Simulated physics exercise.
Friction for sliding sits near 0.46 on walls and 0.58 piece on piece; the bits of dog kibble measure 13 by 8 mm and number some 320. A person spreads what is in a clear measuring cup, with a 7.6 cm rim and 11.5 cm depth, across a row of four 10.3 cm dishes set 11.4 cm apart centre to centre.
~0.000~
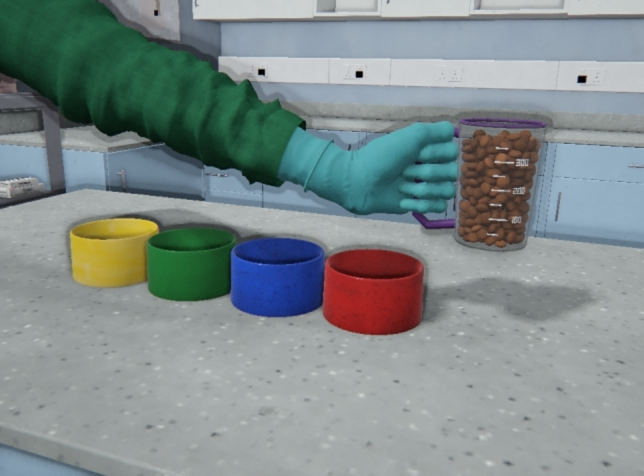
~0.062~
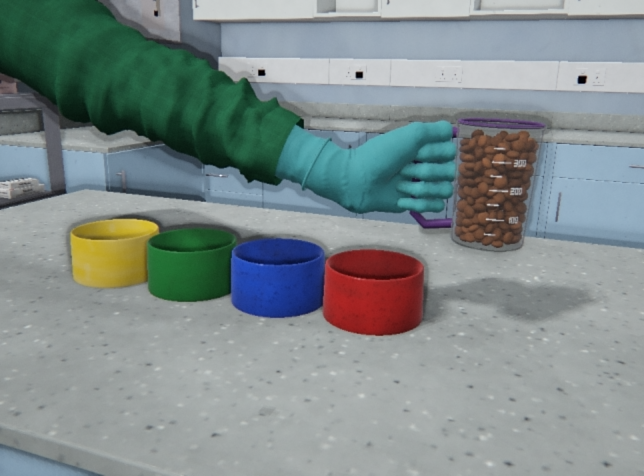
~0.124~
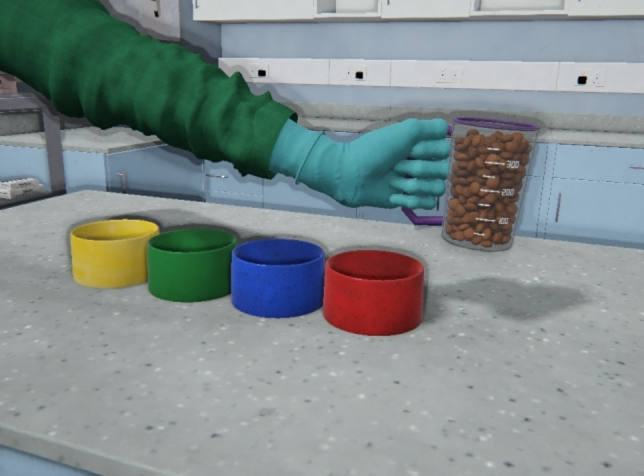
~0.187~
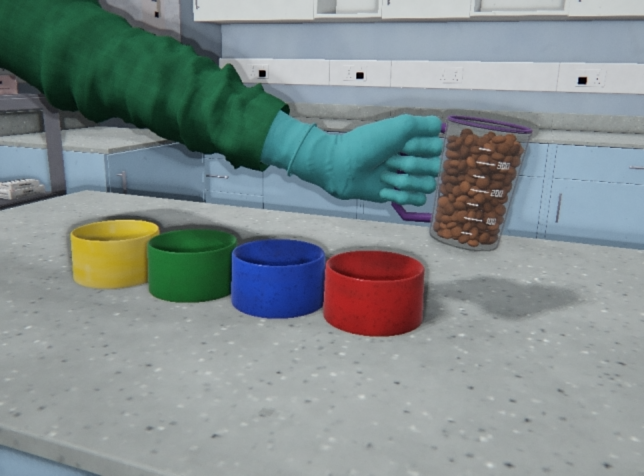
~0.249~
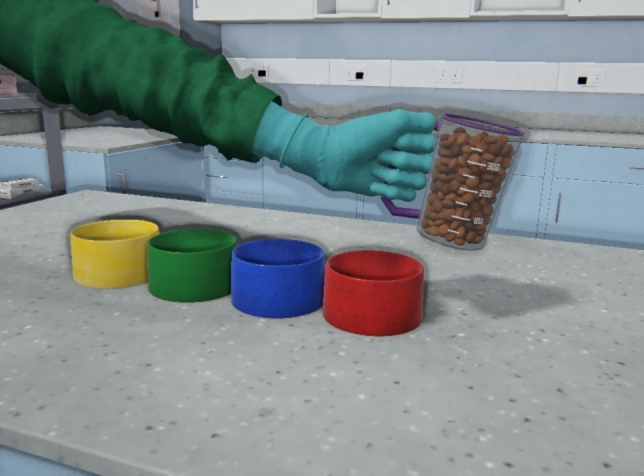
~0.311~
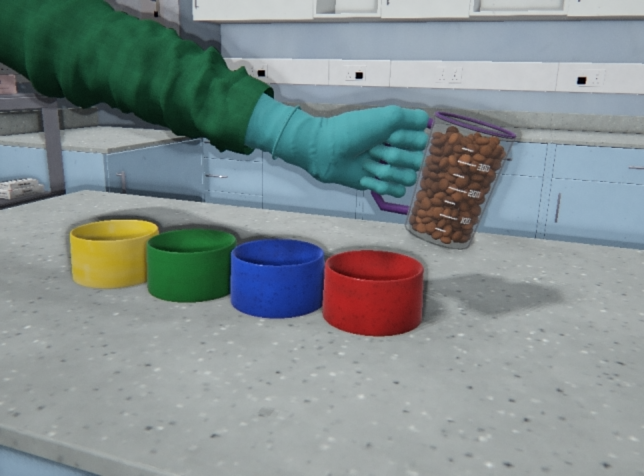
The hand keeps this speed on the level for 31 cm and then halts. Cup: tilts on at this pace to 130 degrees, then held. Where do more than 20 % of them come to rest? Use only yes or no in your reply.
Red: No; blue: Yes; green: No; yellow: No; counter: No.
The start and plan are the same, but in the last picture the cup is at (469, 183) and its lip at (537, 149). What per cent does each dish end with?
In the end red holds 70, blue holds 0, green holds 0, yellow holds 0.
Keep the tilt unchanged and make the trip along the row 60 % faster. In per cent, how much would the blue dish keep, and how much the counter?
Shares: Blue 100, counter 0.
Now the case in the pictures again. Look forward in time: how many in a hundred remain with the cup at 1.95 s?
That would be some 85 per cent.
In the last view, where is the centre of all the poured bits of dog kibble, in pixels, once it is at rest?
Close to pixel (275, 274).
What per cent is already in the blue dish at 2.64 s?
Roughly 95 %.
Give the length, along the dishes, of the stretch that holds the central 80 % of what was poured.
Spread: Around 7 cm.
After 1.29 s, tilt 67 degrees; cup holds 100 %.
After 1.95 s, tilt 104 degrees; cup holds 85 %, red 5 %, blue 10 %.
Then, at 2.64 s, tilt 130 degrees; cup holds 0 %, red 5 %, blue 95 %.
By 3.3 s all is still; red 5 %, blue 95 %, green 0 %, yellow 0 %, counter 0 %.
